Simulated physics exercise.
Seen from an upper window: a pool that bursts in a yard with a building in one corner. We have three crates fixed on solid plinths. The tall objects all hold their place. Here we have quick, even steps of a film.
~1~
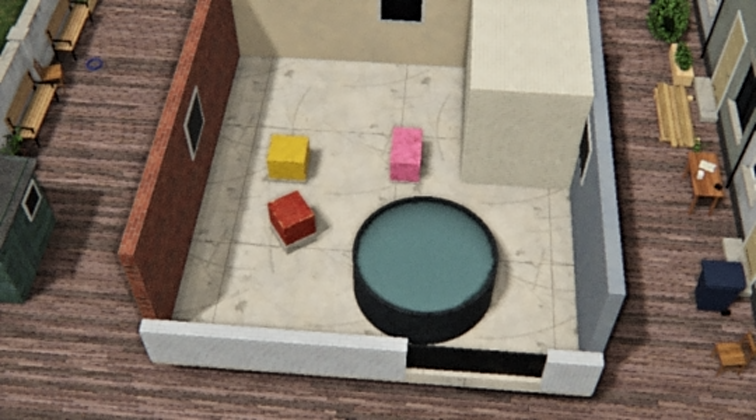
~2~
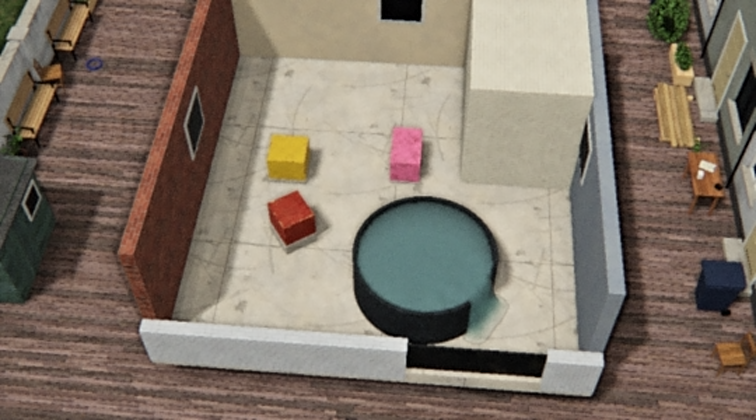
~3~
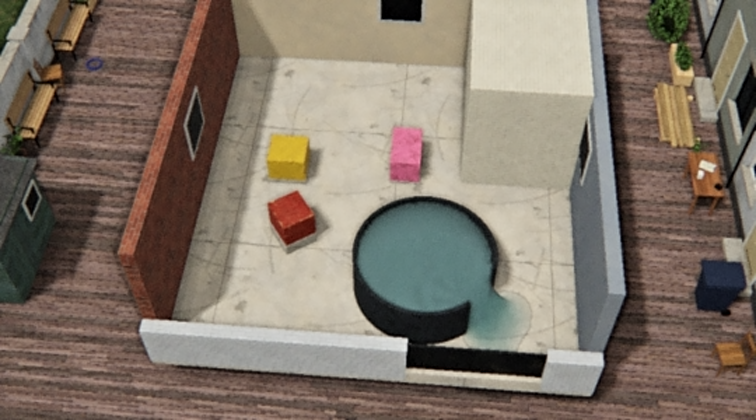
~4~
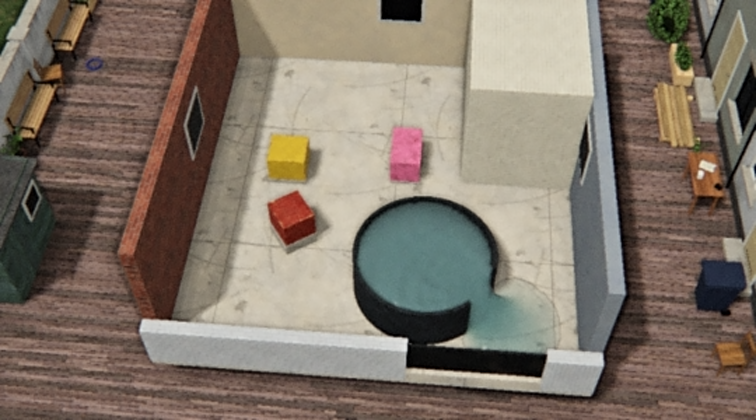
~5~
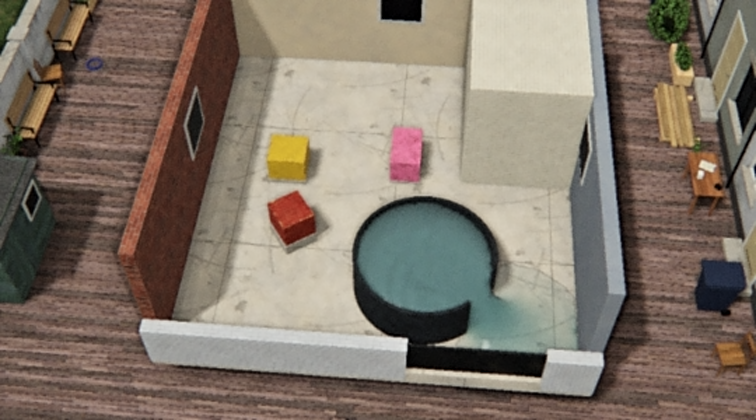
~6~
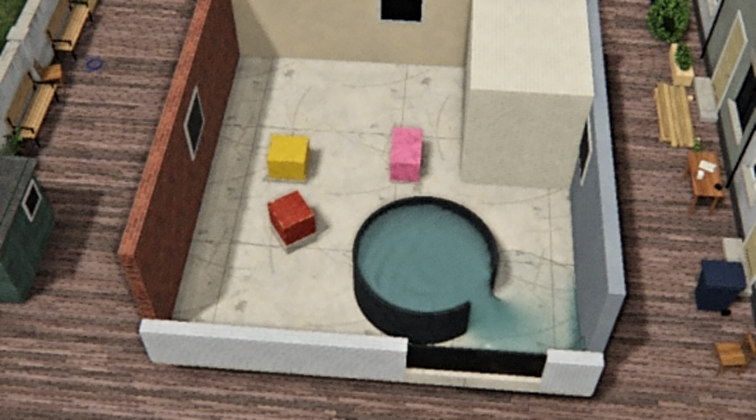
Water in the round black pool sat still at first, then poured out through a gap in its lower right side and spread across the pale floor to the right, reaching the grey wall.
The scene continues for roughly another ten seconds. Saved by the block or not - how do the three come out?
One by one: I expect the yellow crate to be touched by the water, I expect the red crate to stay untouched, I expect the pink crate to be touched by the water.
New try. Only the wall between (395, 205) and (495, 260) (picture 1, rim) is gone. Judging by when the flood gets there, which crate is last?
That would be the red one.
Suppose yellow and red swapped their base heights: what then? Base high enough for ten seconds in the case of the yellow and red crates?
Yellow crate stays out of it; red crate gets flooded.
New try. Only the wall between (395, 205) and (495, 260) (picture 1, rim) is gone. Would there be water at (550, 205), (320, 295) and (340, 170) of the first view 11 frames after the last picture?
Order as asked: Swamped, untouched, swamped.
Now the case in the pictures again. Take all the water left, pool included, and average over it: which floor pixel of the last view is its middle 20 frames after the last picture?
Somewhere near (459, 279).
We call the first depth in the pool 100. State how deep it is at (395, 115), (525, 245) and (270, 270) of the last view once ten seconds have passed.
The depths come to near 4, 14 and 10 per cent respectively.
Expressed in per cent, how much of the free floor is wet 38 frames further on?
I reckon 75 per cent or so.
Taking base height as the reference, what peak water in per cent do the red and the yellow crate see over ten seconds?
80 and 160 %, roughly.
A moment on, water covers 10 % of the floor; the yellow crate not reached, the red crate not reached, the pink crate not reached.
Next, water covers 25 % of the floor; the yellow crate not reached, the red crate not reached, the pink crate not reached.
Then, water covers 45 % of the floor; the yellow crate water round its plinth, the red crate not reached, the pink crate water round its plinth.
Later, water covers 75 % of the floor; the yellow crate water round its plinth, the red crate water round its plinth, the pink crate water round its plinth.
In the end, water covers 100 % of the floor; the yellow crate was topped, the red crate stayed above the water, the pink crate was topped.
